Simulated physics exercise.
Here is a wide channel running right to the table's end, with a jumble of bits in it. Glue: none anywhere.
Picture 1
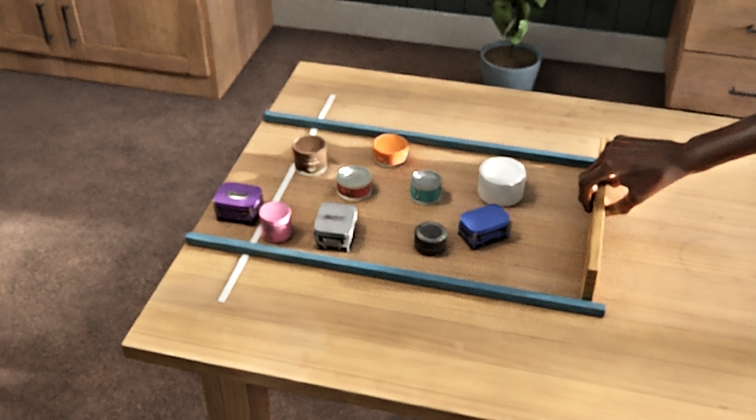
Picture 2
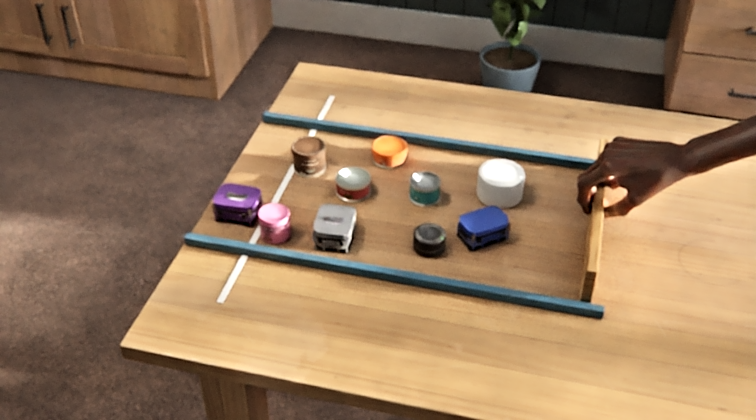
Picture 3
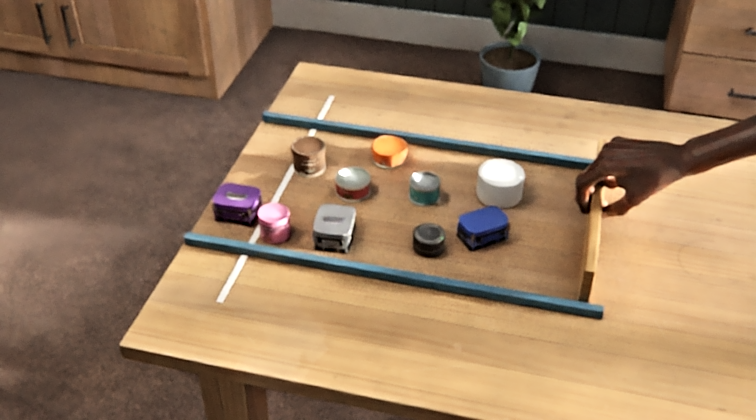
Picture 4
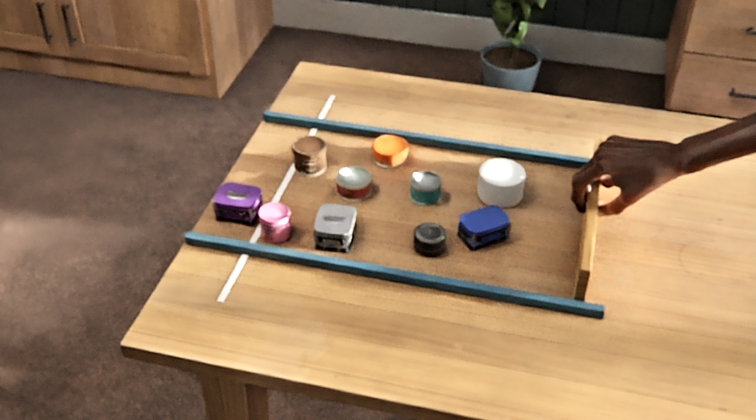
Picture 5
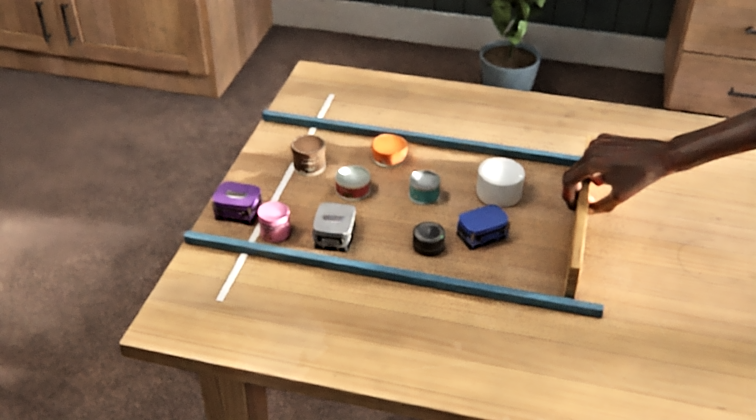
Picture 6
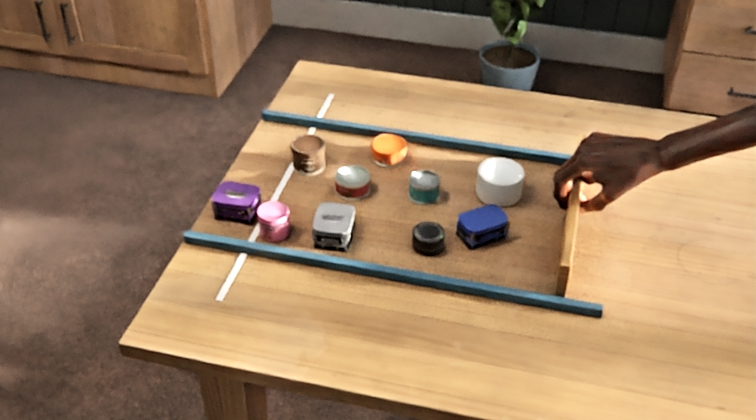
A hand slides a wooden board slightly left between blue rails toward scattered small containers.
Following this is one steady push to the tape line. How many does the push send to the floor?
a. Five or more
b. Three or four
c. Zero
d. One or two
Answer: D.
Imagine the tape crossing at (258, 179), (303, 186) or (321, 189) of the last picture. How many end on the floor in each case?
In order, 5, 0 and 0.
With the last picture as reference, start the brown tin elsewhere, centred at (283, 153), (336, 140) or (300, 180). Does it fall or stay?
Going through the places in order, it keeps its spot, it keeps its spot, and it keeps its spot.
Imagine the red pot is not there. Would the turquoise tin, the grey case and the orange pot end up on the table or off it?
In that case the turquoise tin stays where it is, the grey case stays where it is, the orange pot stays where it is.
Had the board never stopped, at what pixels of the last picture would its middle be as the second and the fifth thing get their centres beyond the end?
At (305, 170) for the second, at (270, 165) for the fifth.
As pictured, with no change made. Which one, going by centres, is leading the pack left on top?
The brown tin.
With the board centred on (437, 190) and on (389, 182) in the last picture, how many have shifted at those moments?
That makes 4 at the first spot and 7 at the second.
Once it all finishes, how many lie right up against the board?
The number is 5.
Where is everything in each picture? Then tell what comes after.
The first frame shows purple case (239, 204); brown tin (310, 155); pink tub (276, 223); board (597, 215); tape (285, 184).
The second frame shows brown tin (309, 157); board (596, 217).
The third frame shows pink tub (275, 224); turquoise tin (425, 189).
The fourth frame shows purple case (239, 204); white lid (501, 183).
The fifth frame shows brown tin (309, 155); red pot (353, 183).
The sixth frame shows purple case (237, 203); brown tin (308, 155); pink tub (274, 222); board (572, 212); tape (283, 183).
A little later, none off yet; purple case at rest near (237, 203); brown tin at rest near (308, 155); pink tub at rest near (274, 222).
Next, none off yet; purple case shifted a little near (220, 198); brown tin shifted about its own width near (283, 150); pink tub shifted about its own width near (226, 220).
When it is over, the number that fall off is one or two; down, pink tub and purple case.
